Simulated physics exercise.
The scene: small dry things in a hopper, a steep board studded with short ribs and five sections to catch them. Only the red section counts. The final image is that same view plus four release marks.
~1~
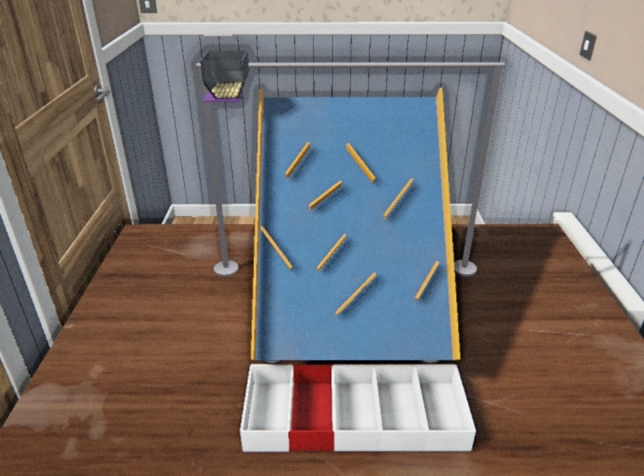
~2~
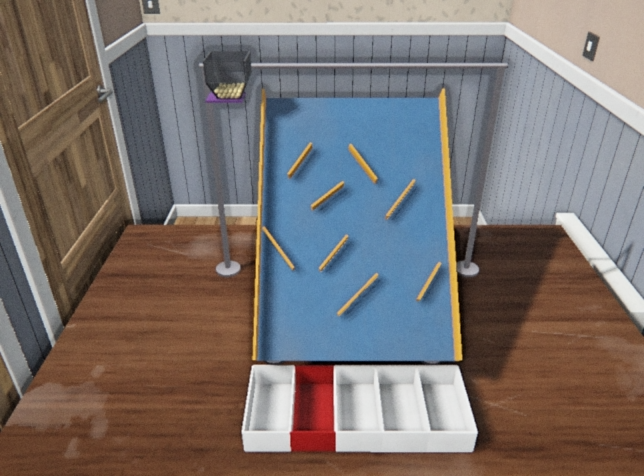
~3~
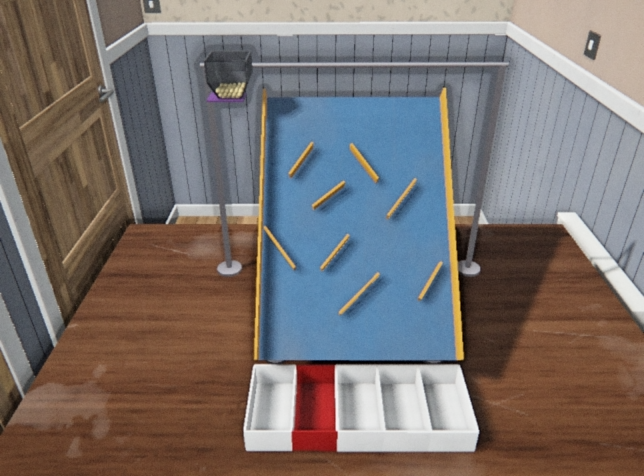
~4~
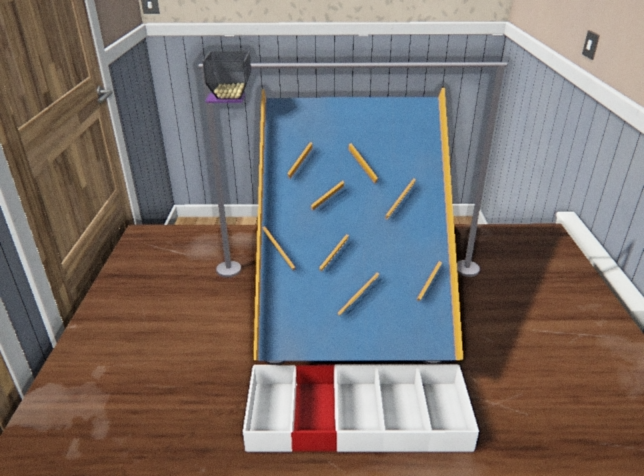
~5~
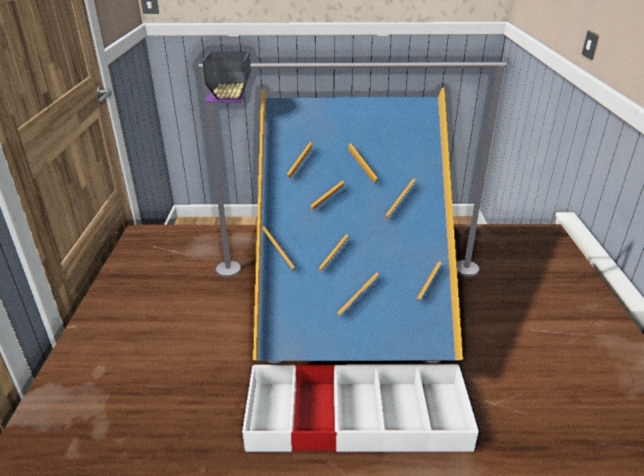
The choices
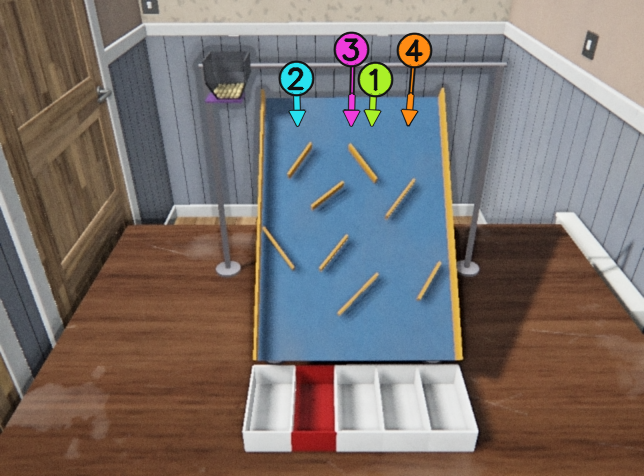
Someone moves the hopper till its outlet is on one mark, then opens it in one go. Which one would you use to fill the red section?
Take 3.
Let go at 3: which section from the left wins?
The second from the left.
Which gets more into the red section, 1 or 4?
That would be 1.
On the marked copy, mark 1 meets the board at (372, 120); mark 2 meets the board at (297, 120); mark 3 meets the board at (351, 120); mark 4 meets the board at (408, 119).
With 1, about half in the red section, about a third in other sections, a small part outside the box.
With 2, about half in the red section, about a third in other sections, a small part held on the board, a small part outside the box.
With 3, most in the red section, about a quarter in other sections.
With 4, about a quarter in the red section, about two thirds in other sections, a small part outside the box.
